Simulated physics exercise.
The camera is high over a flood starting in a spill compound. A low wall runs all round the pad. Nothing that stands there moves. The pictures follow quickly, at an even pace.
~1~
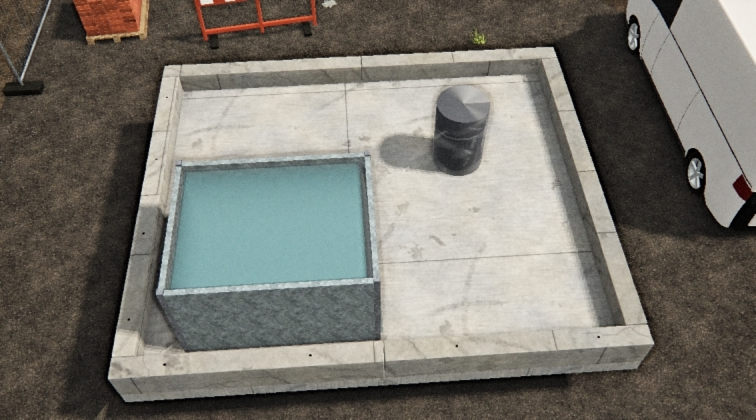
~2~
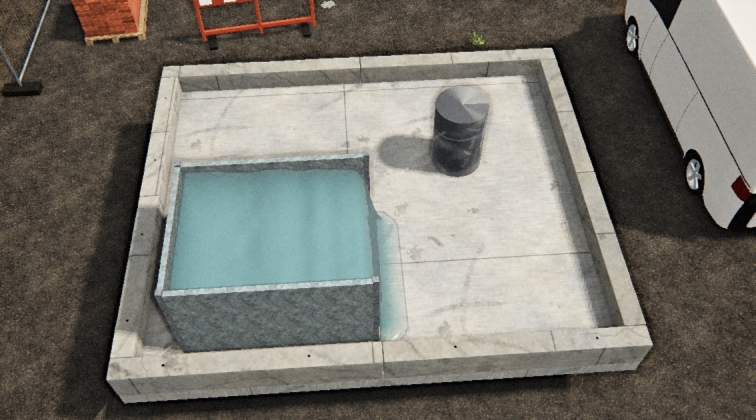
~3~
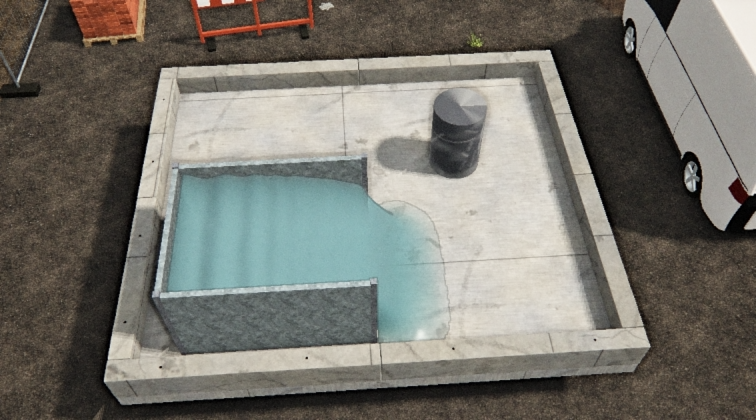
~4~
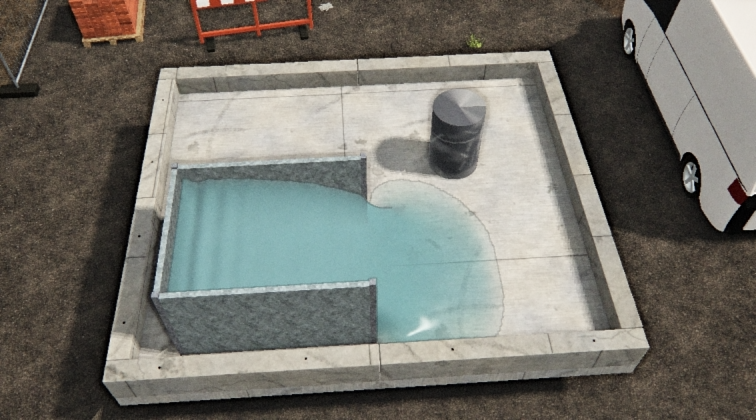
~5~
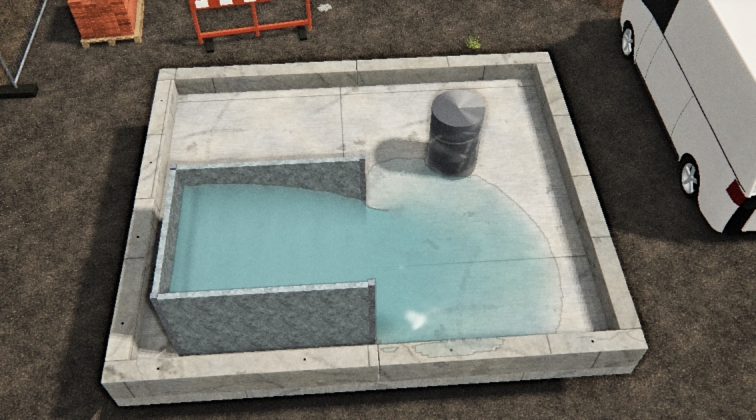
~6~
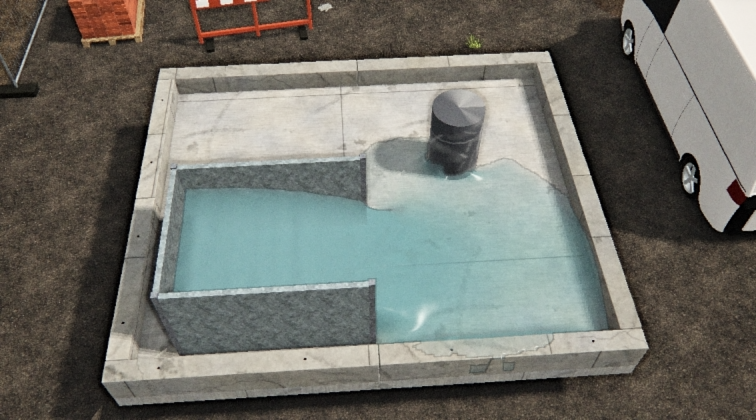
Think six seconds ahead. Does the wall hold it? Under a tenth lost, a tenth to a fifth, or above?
Over the wall goes above a fifth.
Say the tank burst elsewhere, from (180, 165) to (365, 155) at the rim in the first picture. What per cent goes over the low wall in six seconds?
About 20 per cent.
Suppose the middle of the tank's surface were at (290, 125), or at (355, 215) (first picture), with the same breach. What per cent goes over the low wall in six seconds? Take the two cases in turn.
About 16 and 30 per cent.
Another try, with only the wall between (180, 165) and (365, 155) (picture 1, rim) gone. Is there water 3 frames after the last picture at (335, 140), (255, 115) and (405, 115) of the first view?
In turn: Flooded, awash, flooded.
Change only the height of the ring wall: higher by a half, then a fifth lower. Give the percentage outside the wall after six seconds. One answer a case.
Roughly 8 per cent, then 34 per cent.
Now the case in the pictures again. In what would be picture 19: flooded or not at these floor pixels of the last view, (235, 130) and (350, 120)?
As listed: Dry, under water.
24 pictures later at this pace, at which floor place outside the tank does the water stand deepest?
I would point to (539, 120).
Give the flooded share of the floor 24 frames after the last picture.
Close to 100 %.
A moment on, water covers 40 % of the floor; the low wall has let 1 % over.
Next, water covers 40 % of the floor; the low wall has let 3 % over.
Then, water covers 55 % of the floor; the low wall has let 19 % over.
Later, water covers 80 % of the floor; the low wall has let 23 % over.
In the end, water covers 80 % of the floor; the low wall has let 24 % over.
